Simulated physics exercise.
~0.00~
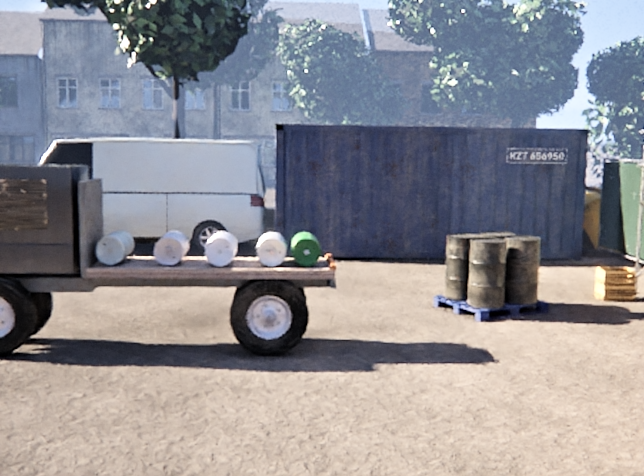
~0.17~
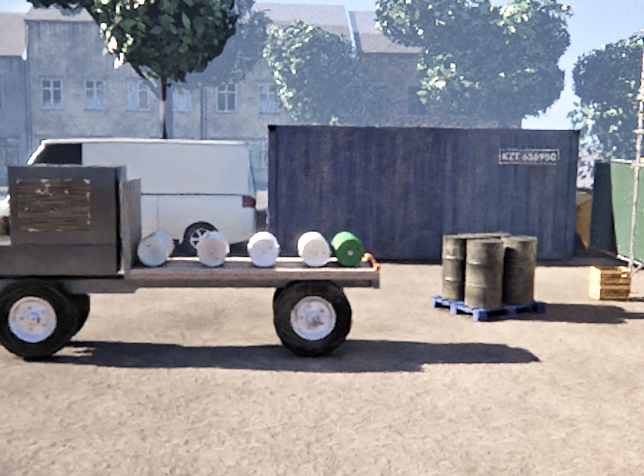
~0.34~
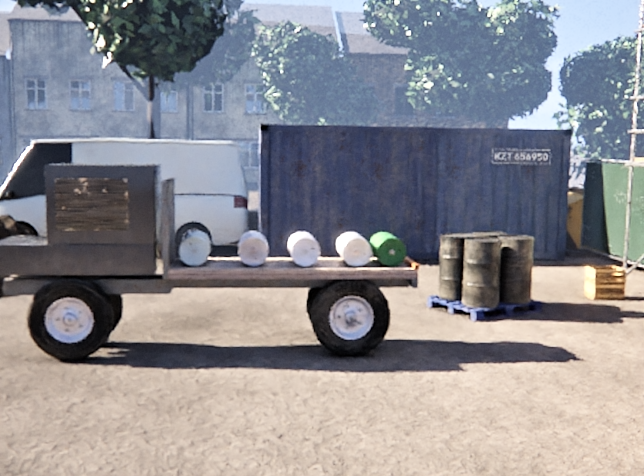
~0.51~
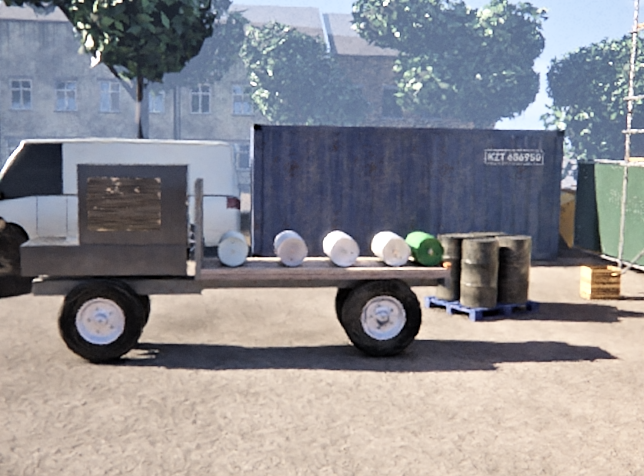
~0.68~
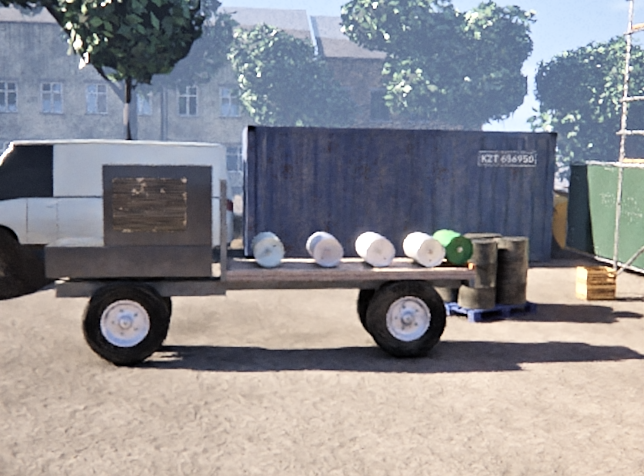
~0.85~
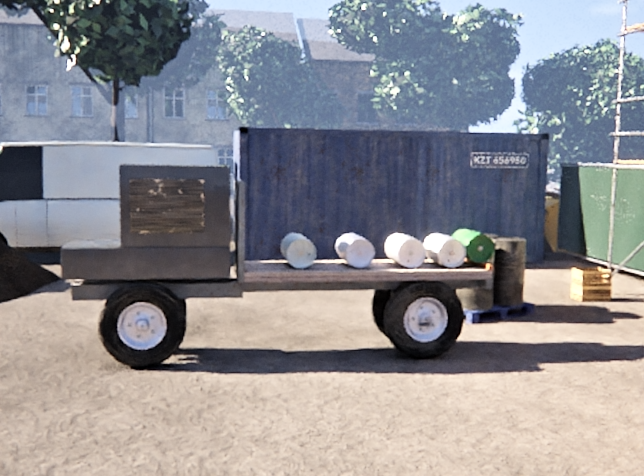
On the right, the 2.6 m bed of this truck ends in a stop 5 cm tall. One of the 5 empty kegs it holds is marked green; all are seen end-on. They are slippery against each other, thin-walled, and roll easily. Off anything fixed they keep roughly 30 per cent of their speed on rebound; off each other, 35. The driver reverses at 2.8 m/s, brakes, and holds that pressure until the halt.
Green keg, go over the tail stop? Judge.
My guess is it comes off the back.
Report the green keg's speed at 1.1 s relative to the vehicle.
Roughly 0.9 m/s.
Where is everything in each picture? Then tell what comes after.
The first frame shows green (307, 253); tail bar at (334, 268); speed 2.8 m/s; 5 of the 5 make up the bottom layer on the bed.
The second frame shows green (351, 253); tail bar at (378, 268); speed 2.6 m/s.
The third frame shows green (392, 252); tail bar at (417, 267); speed 2.1 m/s.
The fourth frame shows green (430, 252); tail bar at (448, 267); speed 1.7 m/s.
The fifth frame shows green (460, 250); tail bar at (473, 267); speed 1.2 m/s.
The sixth frame shows green (481, 249); tail bar at (490, 268); speed 0.8 m/s.
Then, 1.1 s in, green is going over the tail; 1 lost off the end.
Then, 1.2 s in, green is going over the tail; 1 lost off the end.
Then, 1.4 s in, green is going over the tail; 1 lost off the end.
In the end (3.0 s), green is off the end; 2 lost off the end.
